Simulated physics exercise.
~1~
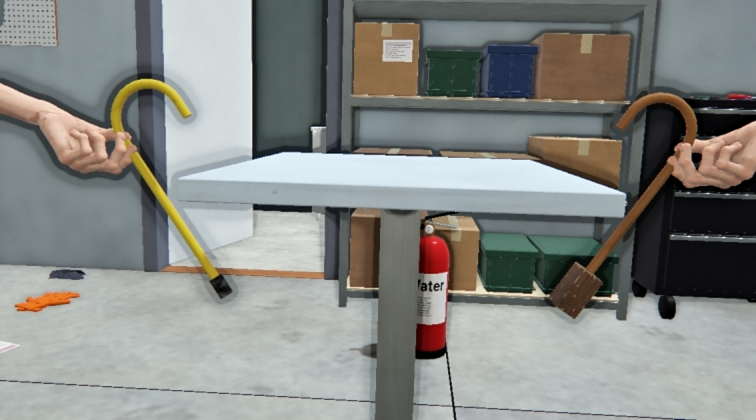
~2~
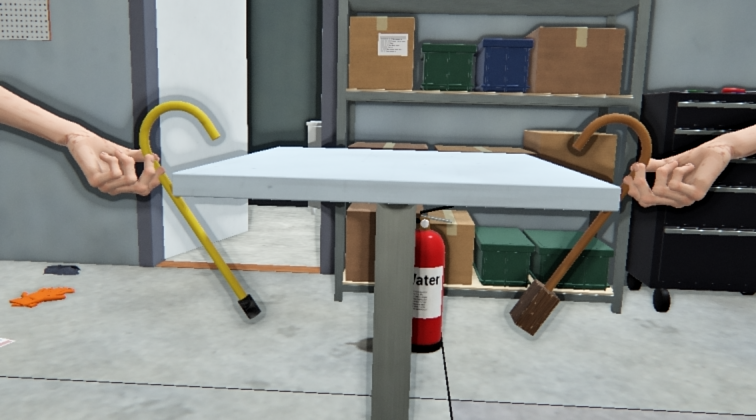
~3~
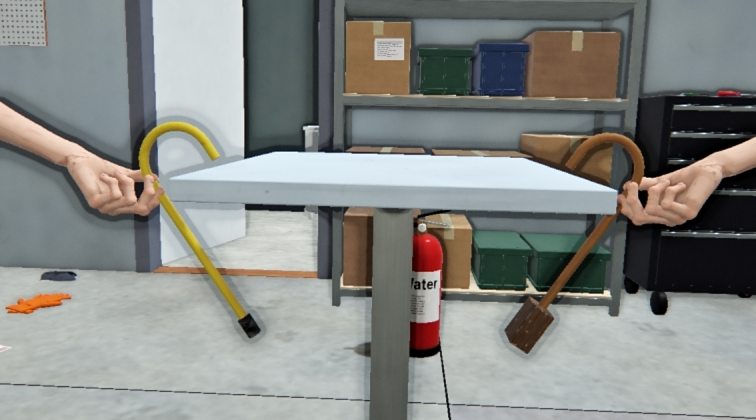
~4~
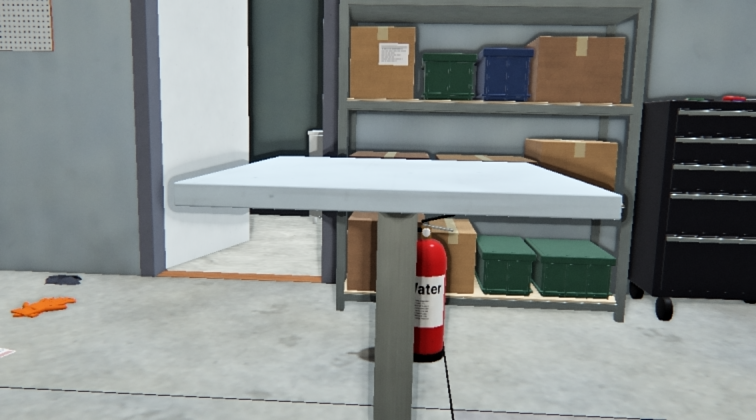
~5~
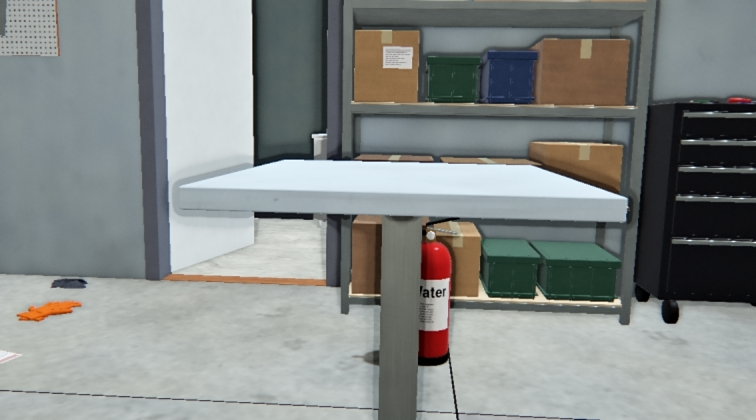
At the start, two hands reach in from either side of a pale table, the left one holding a yellow cane and the right one a brown brush with a hooked handle. The hands bring both things inward and down until their hooks are at opposite ends of the tabletop, their lower ends slanting beneath it. They lower them slightly further, with fingers still at the hooks. Then the hands are gone, and neither the cane nor the brush hangs from the table any longer, both having dropped past its edges. The bare table remains standing before the shelves and red extinguisher.
